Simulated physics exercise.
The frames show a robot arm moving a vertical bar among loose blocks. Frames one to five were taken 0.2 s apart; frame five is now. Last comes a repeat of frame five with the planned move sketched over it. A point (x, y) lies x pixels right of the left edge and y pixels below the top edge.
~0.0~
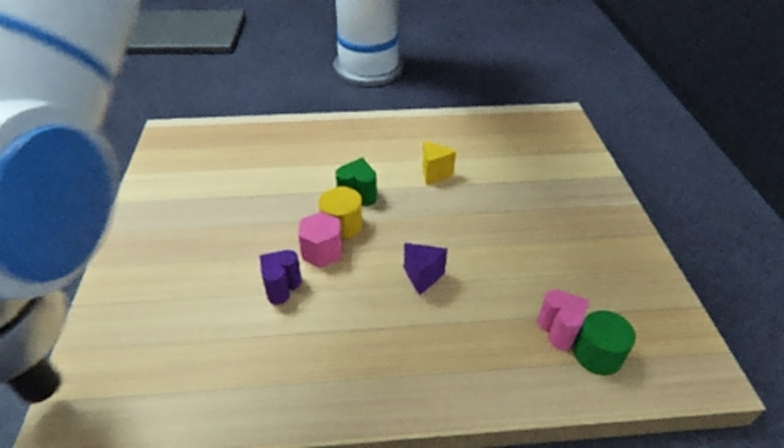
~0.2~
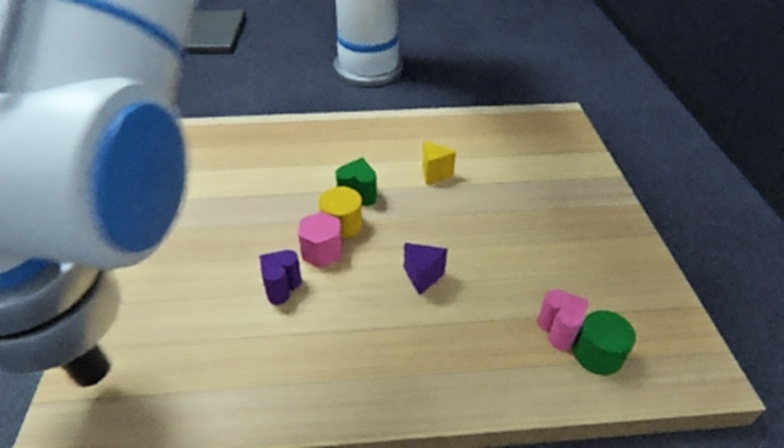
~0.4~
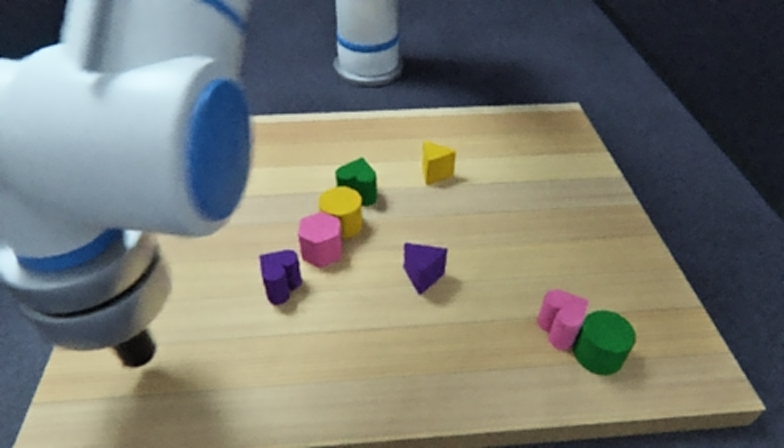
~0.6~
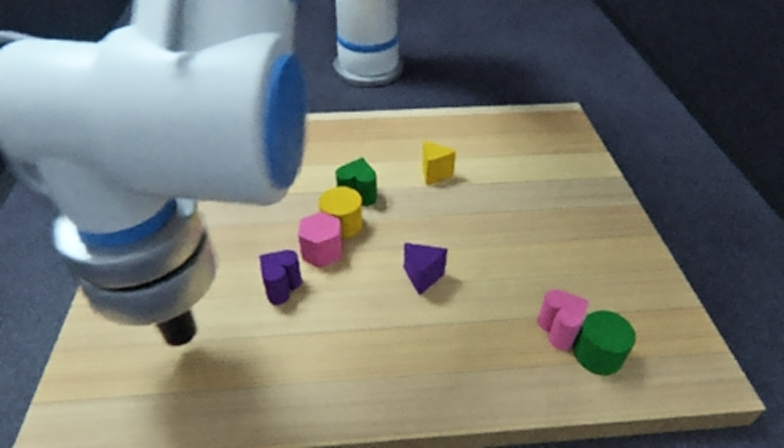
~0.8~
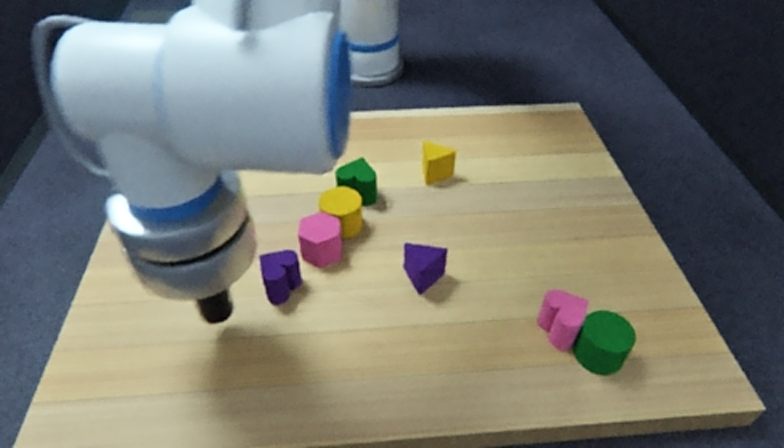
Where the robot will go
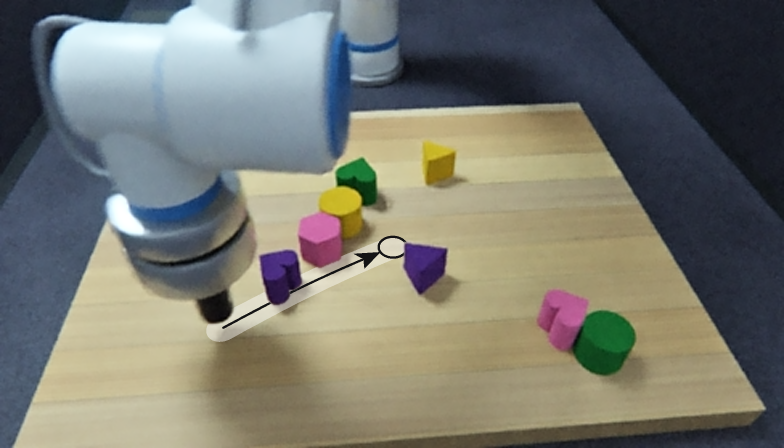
A white and blue robot arm with a short dark bar pointing down enters at the left of a pale wooden board, seen from above at an angle by a still camera. Purple, pink, yellow and green blocks cluster near the middle, with a pink heart beside a green cylinder at lower right. The arm sweeps the bar rightward and slightly up the board, nearing the purple heart while every block stays still.
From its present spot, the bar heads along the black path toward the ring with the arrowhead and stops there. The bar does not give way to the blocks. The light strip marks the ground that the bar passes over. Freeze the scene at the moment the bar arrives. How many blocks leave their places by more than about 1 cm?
This push will displace three or more blocks.
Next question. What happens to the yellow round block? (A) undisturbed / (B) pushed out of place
The answer is B.
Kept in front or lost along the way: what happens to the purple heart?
Slid away.
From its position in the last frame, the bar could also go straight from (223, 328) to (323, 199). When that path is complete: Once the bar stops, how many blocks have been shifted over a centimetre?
By the end, one block will have moved.
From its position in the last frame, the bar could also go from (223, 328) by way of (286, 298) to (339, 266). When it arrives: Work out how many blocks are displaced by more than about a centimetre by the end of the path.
The count is three or more.
The line goes from (223, 328) through (312, 282) to (393, 247).
The first path, step by step. One third of the way, bar (281, 279); purple heart (301, 251), turned 40° anticlockwise; pink six-sided block (321, 224); yellow round block (342, 198).
Two thirds of the way, bar (339, 252); purple heart (350, 223), turned 75° anticlockwise; pink six-sided block (347, 196), turned 30° anticlockwise; yellow round block (357, 171); green heart (366, 151).
At the end, bar (393, 230); purple heart (384, 200), turned 130° anticlockwise; pink six-sided block (353, 185), turned 65° anticlockwise; yellow round block (354, 160); green heart (368, 142).
